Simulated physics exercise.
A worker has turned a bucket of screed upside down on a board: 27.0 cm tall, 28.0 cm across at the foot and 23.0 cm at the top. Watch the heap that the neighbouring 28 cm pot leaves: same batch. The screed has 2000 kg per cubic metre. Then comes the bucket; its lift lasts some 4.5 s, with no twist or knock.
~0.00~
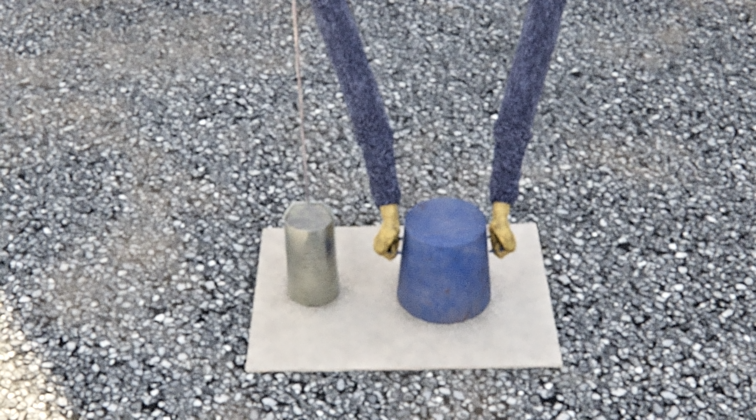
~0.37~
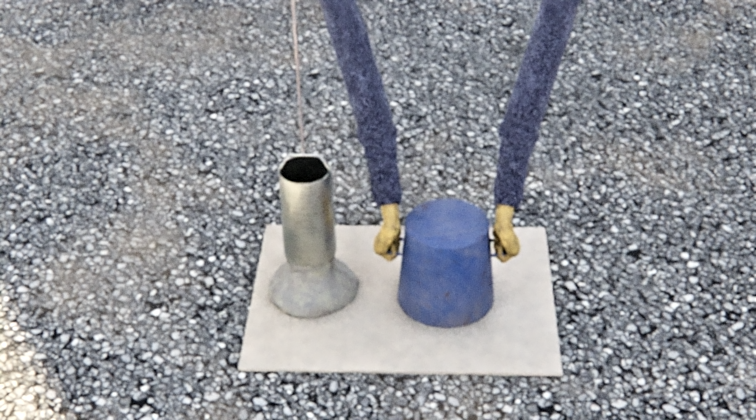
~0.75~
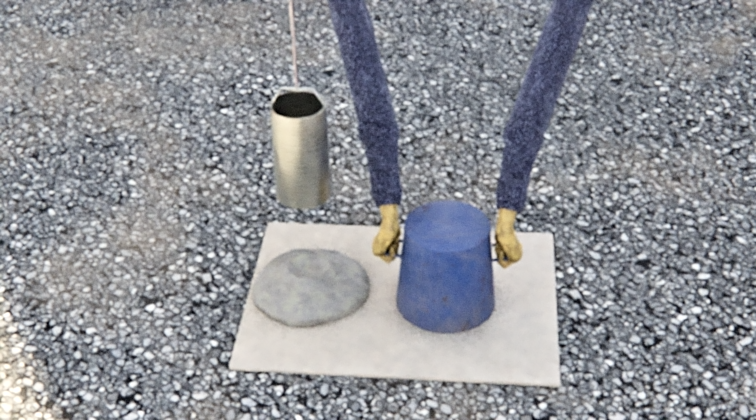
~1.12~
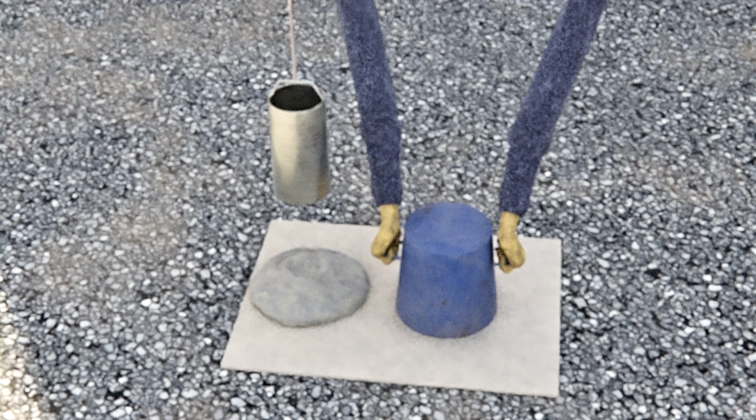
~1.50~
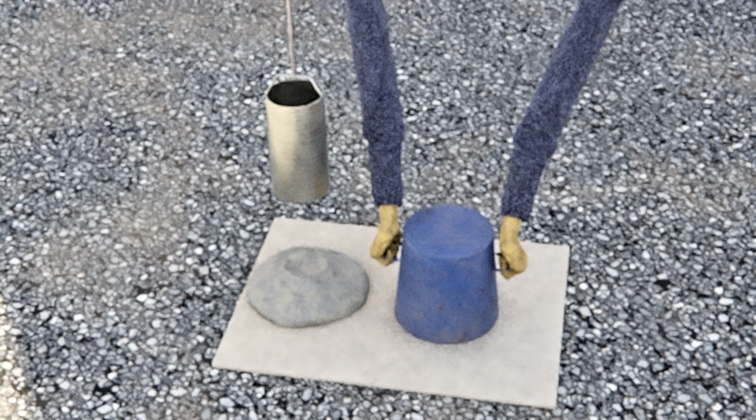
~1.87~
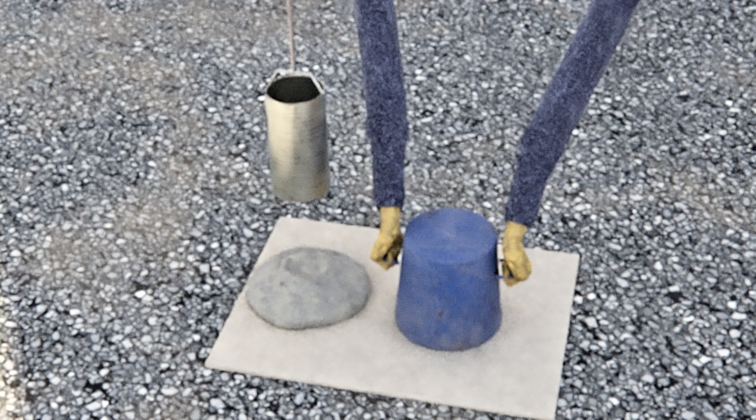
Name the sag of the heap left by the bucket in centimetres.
About 12 cm.
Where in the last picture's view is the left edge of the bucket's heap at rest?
Around (360, 315).
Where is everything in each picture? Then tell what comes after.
The first frame shows middle of the pot's mouth at (309, 216), still down; middle of the bucket's top at (445, 222), not yet moved.
The second frame shows middle of the pot's mouth at (305, 170), raised 15 cm; middle of the bucket's top at (447, 224), not yet moved.
The third frame shows middle of the pot's mouth at (298, 105), raised 35 cm; the pot's heap 8.8 cm high and 34 cm wide, top at (309, 267); middle of the bucket's top at (447, 226), not yet moved.
The fourth frame shows middle of the pot's mouth at (297, 99), raised 35 cm; the pot's heap 8.8 cm high and 34 cm wide, top at (308, 267); middle of the bucket's top at (448, 229), not yet moved.
The fifth frame shows middle of the pot's mouth at (295, 94), raised 35 cm; the pot's heap 8.8 cm high and 34 cm wide, top at (306, 266); middle of the bucket's top at (448, 232), not yet moved.
The sixth frame shows middle of the pot's mouth at (295, 90), raised 35 cm; the pot's heap 8.8 cm high and 34 cm wide, top at (307, 267); middle of the bucket's top at (450, 236), not yet moved.
After 3.0 s, the bucket is up 6.4 cm; the screed has come down 6.4 cm to 21 cm and is 41 cm wide.
After 4.1 s, the bucket is up 17 cm; the screed has come down 12 cm to 15 cm and is 48 cm wide.
After 5.2 s, the bucket is up 27 cm; the screed has come down 12 cm to 15 cm and is 48 cm wide.
After 6.6 s, the bucket is clear; the screed has come down 12 cm to 15 cm and is 48 cm wide.
After 7.0 s, at rest, the bucket is clear; the screed has come down 12 cm to 15 cm and is 48 cm wide.
